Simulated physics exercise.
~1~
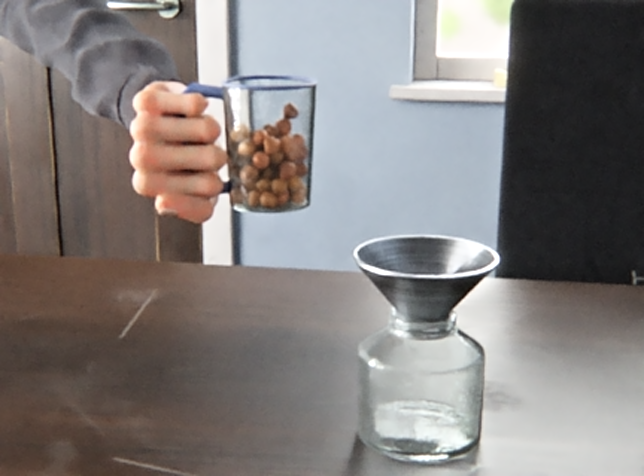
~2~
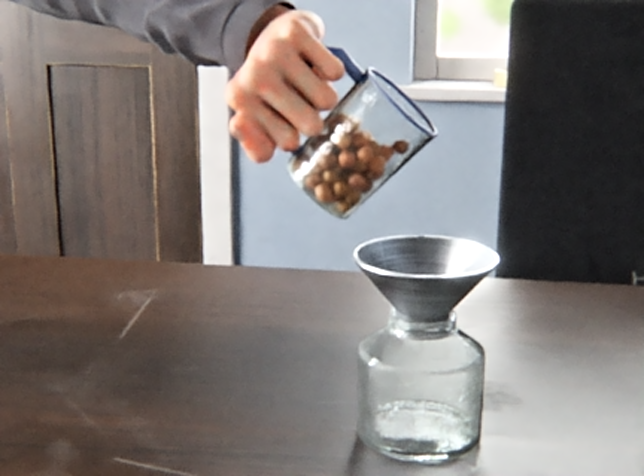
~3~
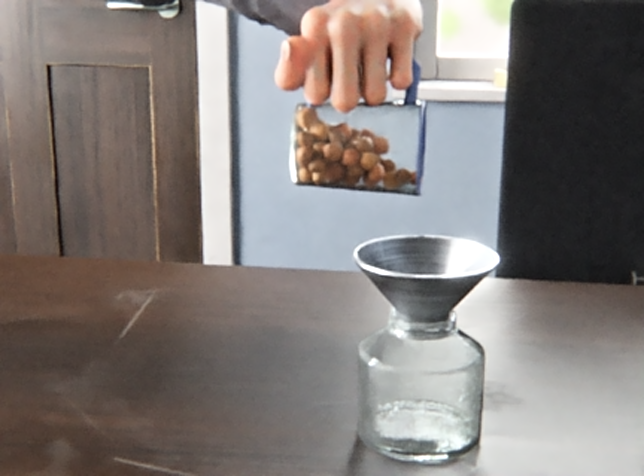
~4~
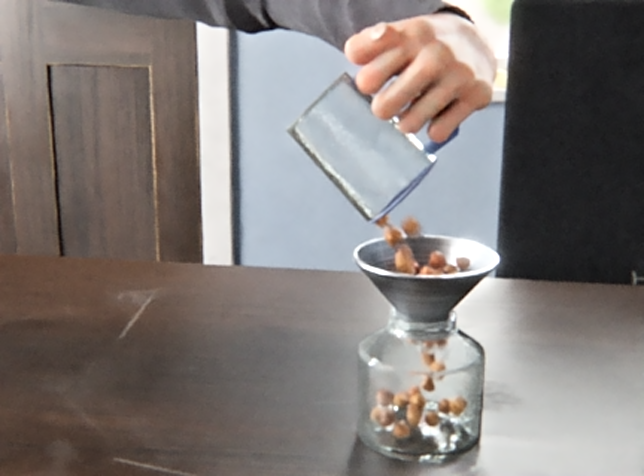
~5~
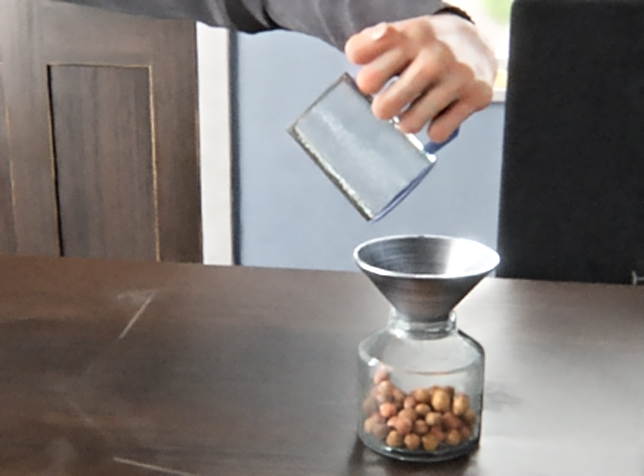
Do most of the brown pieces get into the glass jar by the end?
Yes, the pieces drop through the funnel and end up resting in the jar, with the cup and funnel looking empty and none seen on the table.
